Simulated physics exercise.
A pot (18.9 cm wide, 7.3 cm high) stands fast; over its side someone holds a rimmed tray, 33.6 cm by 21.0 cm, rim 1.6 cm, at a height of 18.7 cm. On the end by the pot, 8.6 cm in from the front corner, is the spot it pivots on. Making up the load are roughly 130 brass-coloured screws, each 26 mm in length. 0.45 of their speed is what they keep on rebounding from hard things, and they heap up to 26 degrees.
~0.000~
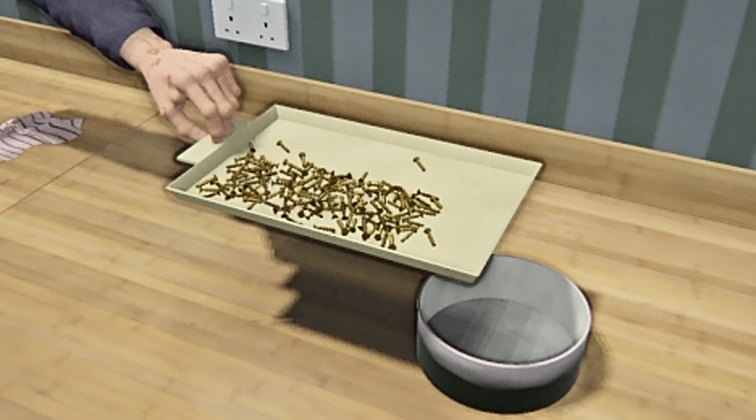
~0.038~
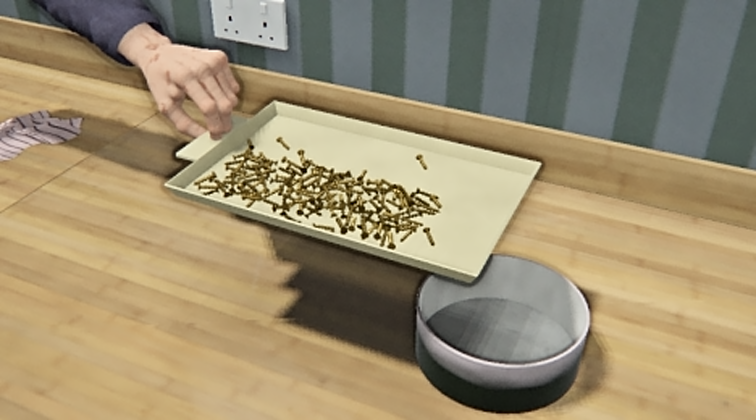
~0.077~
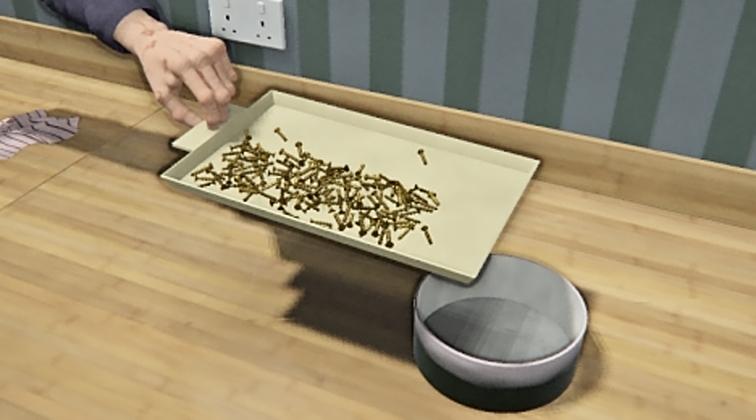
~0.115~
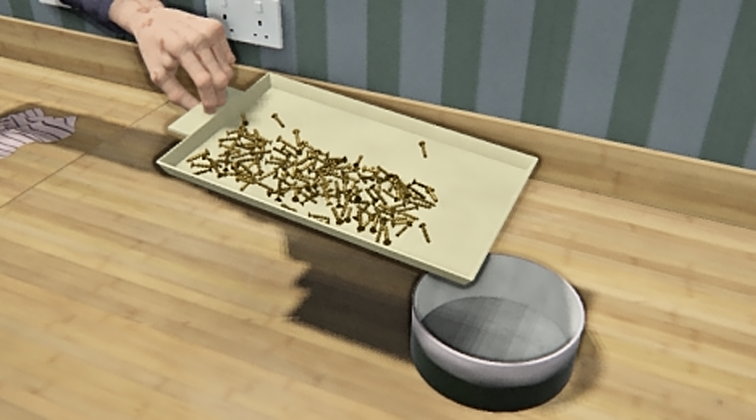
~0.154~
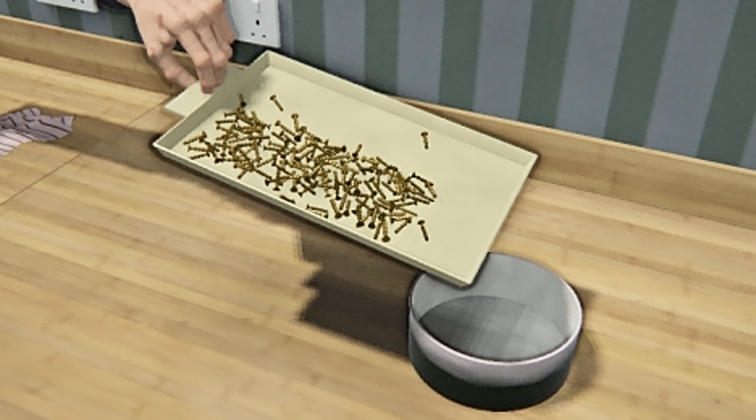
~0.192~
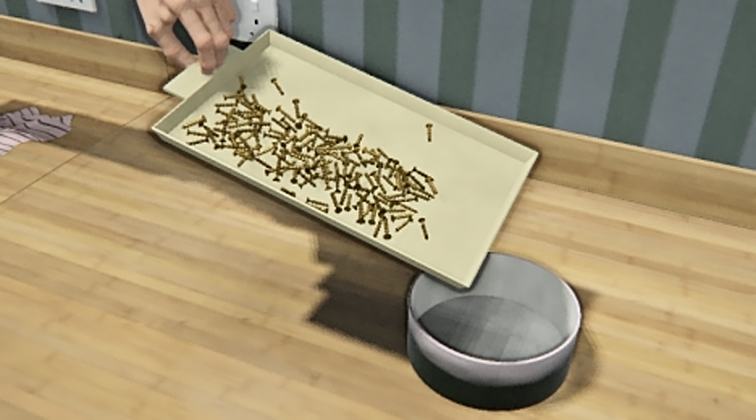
A hand at the left holds a pale cream rimmed tray scattered with brass-coloured screws above a wooden worktop, seen from slightly above against a blue-grey striped wall with a white socket. A round pot, grey inside with a dark base, stands under the tray's right end, and striped cloth lies far left. The hand raises the tray's left end, slowly then faster, tilting it down rightward while the screws shift little.
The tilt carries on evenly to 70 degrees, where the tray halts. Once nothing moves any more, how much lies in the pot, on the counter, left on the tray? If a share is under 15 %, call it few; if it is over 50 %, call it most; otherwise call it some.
I would say pot: Few, counter: Most, tray: Few.
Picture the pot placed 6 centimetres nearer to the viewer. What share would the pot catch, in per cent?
Result after the change: About 65 in a hundred.
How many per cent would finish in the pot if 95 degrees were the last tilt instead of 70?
About 10 in a hundred would end up in the pot.
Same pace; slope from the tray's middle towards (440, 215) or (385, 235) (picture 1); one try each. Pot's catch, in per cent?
Estimate: Some 20 % and some 0 % respectively.
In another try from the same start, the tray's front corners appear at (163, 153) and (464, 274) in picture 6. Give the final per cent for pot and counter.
Final per cent - pot 10, counter 90.
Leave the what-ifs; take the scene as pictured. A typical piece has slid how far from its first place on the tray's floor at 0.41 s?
By then it sits near 3 cm from where it began.
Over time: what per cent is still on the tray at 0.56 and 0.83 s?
The figures go 95 and then 0.
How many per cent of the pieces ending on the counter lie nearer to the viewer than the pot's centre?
Near 100 in a hundred.
Then, at 0.41 s, tilt 44 degrees; the tray holds 100 %, the pot 0 %.
Then, at 0.56 s, tilt 62 degrees; the tray holds 95 %, the pot 0 %.
Then, at 0.83 s, tilt 70 degrees; the tray holds 0 %, the pot 5 %.
At rest (1.8 s), pot 5 %, counter 95 %, tray 0 %.
